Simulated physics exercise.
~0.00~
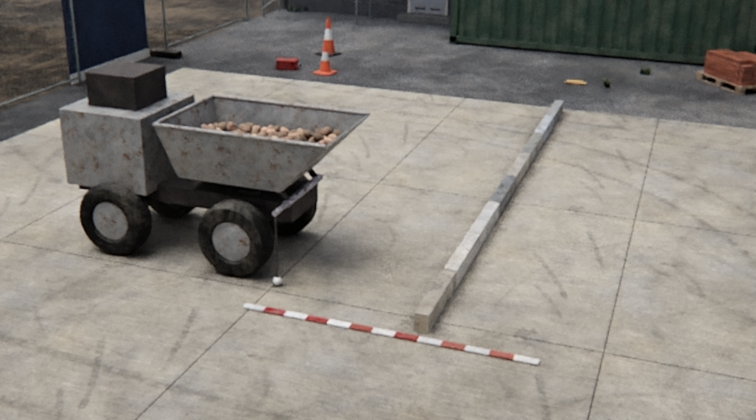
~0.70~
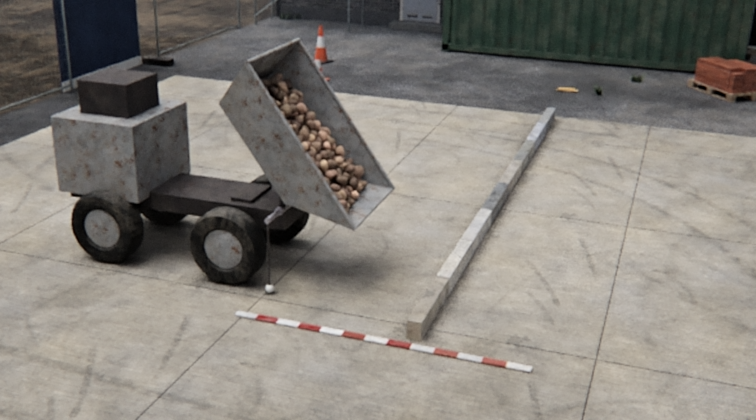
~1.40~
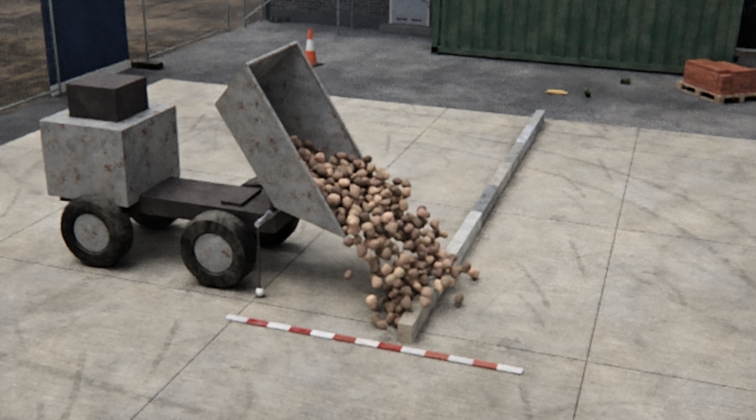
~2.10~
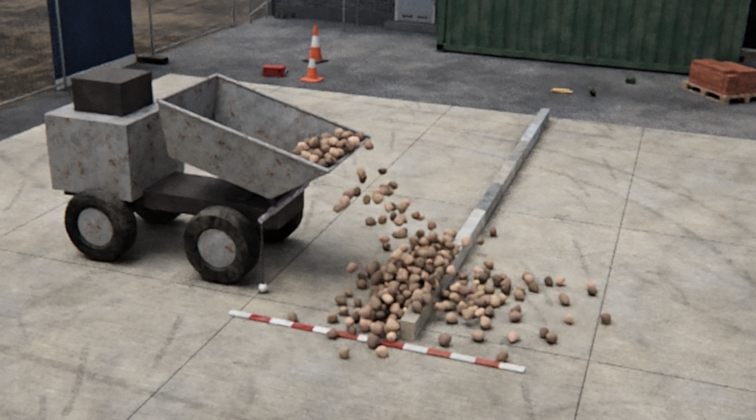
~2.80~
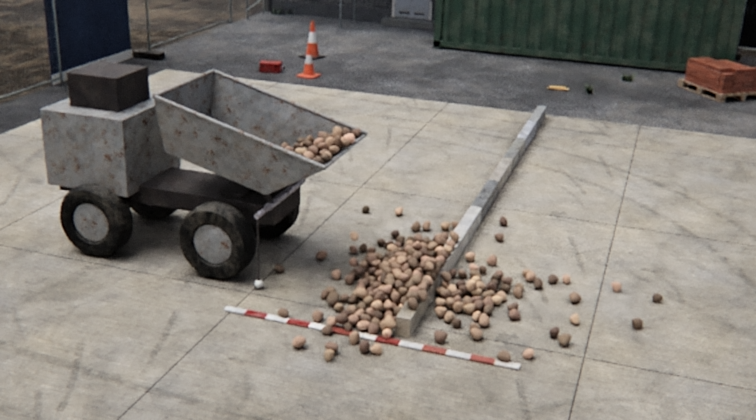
In the video, a small grey dumper tips its skip steeply and pours brown cobbles onto the paving around a low kerb, then partly lowers the skip, leaving some stones inside, most of the spilled ones heaped before the kerb and a few scattered beyond it.
